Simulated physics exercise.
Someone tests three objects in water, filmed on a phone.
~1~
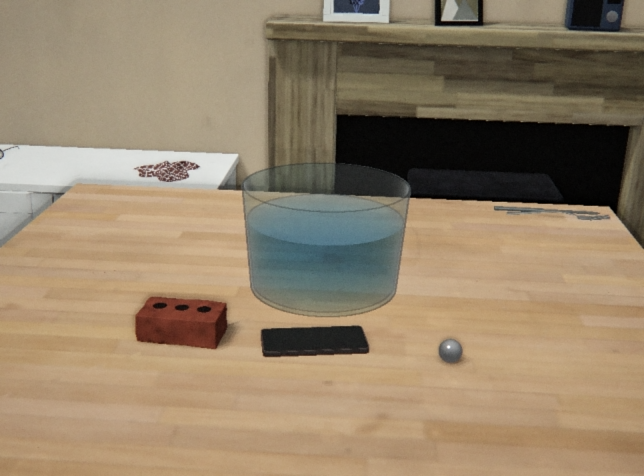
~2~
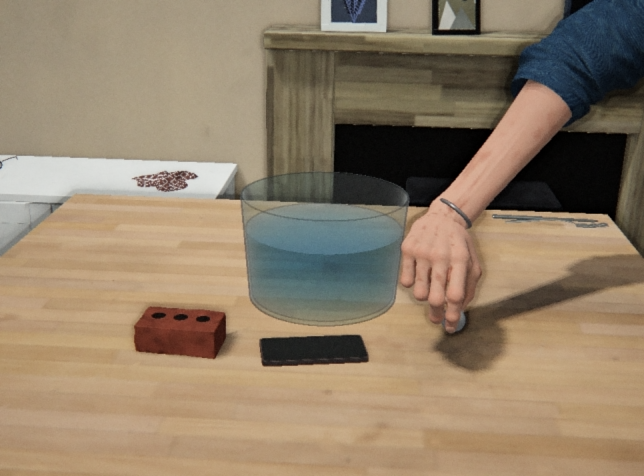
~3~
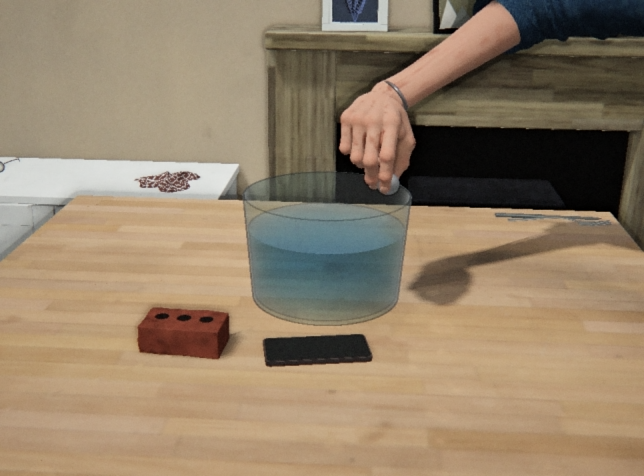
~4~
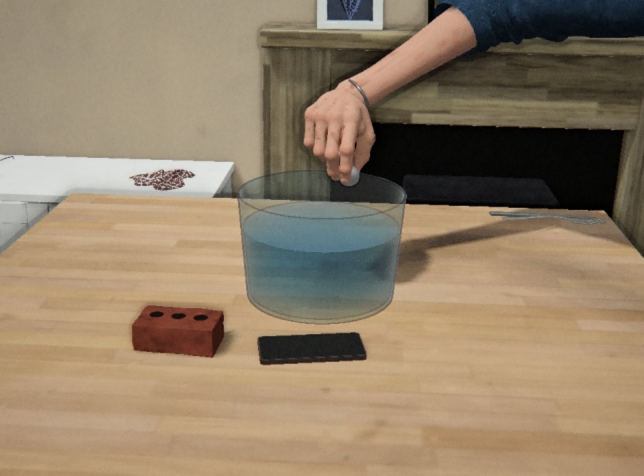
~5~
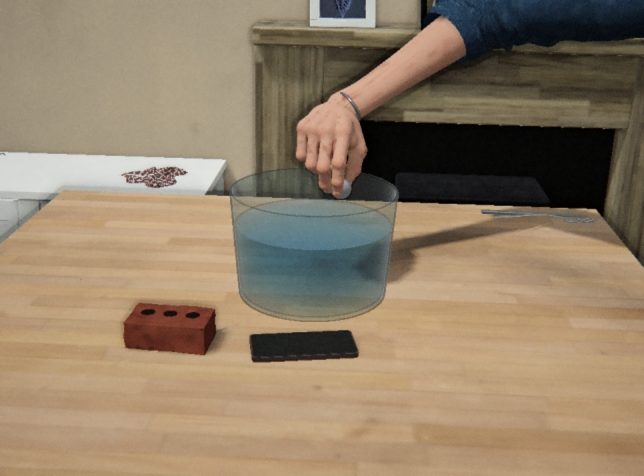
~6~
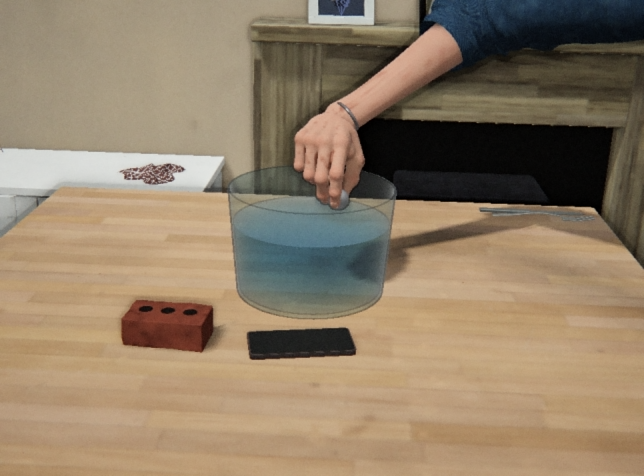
On a wooden table, a hand picking up a small grey ball beside a phone and brick, then lowering it over a water-filled bowl.
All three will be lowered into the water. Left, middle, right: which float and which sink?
Taking them in turn, the left one goes under, the middle one goes under and the right one goes under.
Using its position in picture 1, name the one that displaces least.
That would be the piece at the far right.
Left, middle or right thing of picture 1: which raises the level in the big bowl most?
That's the left-hand body.
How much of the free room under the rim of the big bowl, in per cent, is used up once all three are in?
Estimate: Around 18 %.
A moment on, the steel ball drops to the bottom.
Further on, the phone drops to the bottom.
When it is over, the piece of brick drops to the bottom; afloat, none of them.
